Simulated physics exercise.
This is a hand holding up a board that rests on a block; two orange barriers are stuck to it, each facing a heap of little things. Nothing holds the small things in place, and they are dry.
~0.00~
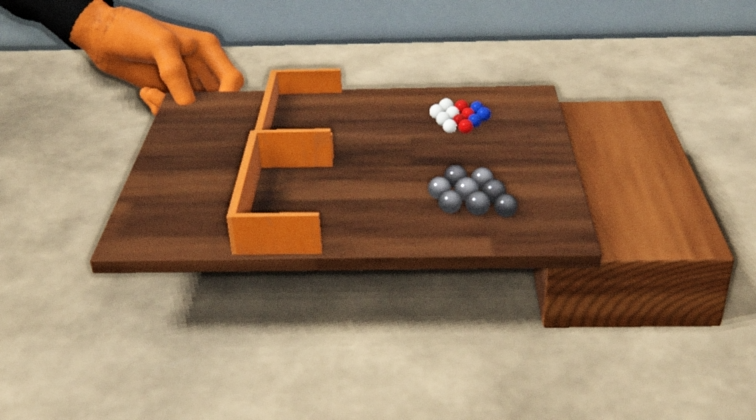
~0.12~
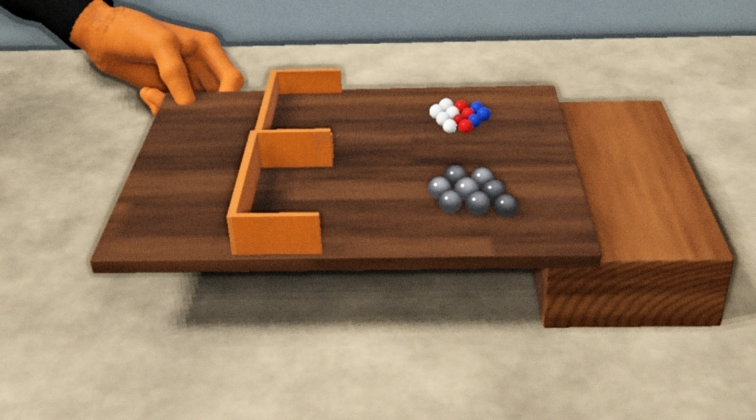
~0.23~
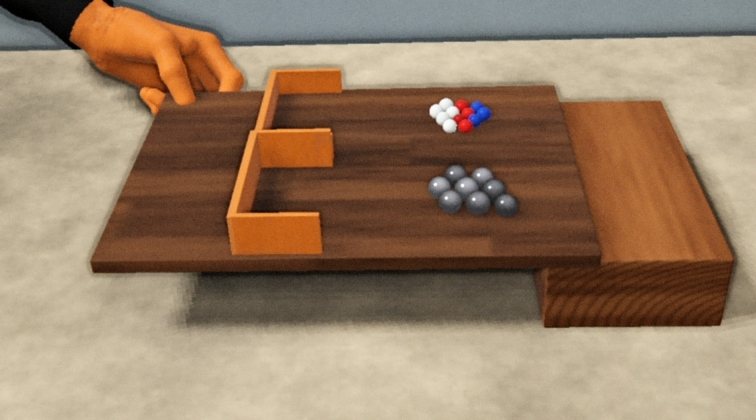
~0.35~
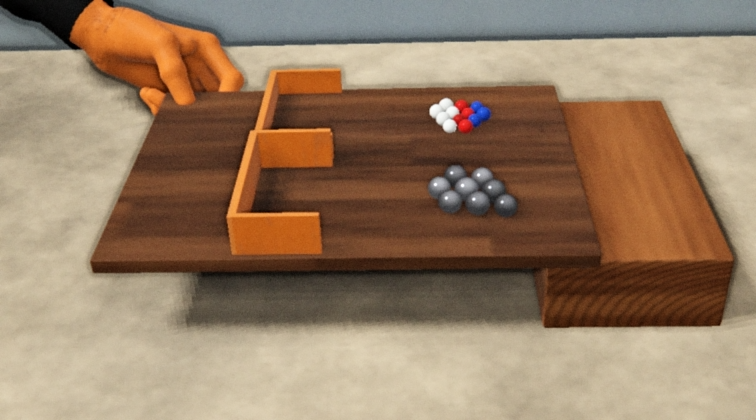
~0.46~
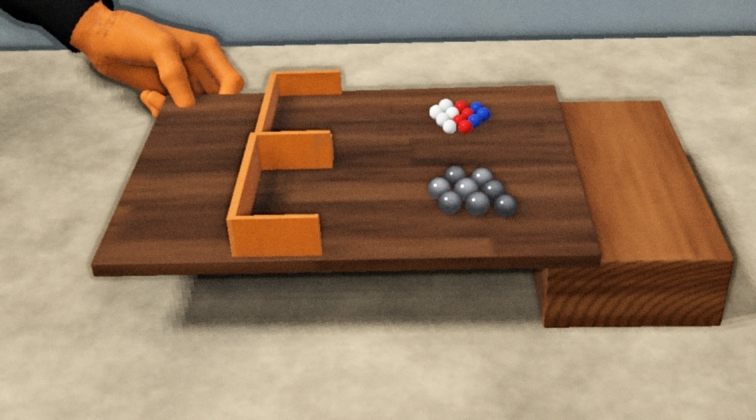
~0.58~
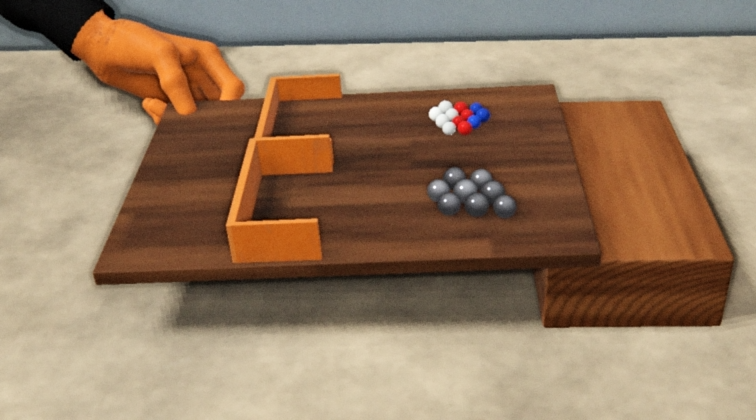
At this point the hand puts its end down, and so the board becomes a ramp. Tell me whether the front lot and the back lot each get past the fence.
Front lot: Restrained; back lot: Restrained.
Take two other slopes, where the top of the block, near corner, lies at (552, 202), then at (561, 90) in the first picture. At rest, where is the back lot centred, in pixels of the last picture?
Centre at rest: First case roughly (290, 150), second case roughly (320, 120).
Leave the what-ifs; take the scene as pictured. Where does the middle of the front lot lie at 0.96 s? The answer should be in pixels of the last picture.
I'd mark it somewhere close to (426, 206).
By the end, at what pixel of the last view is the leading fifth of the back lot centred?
Roughly at (282, 166) in the last picture.
After 0.96 s, board sloping at 9°; front lot on its way down; back lot on its way down.
After 1.28 s, board resting at 11°; front lot has reached its bar; back lot has reached its bar.
In the end (2.3 s), board resting at 11°; front lot gathered behind its bar; back lot gathered behind its bar.
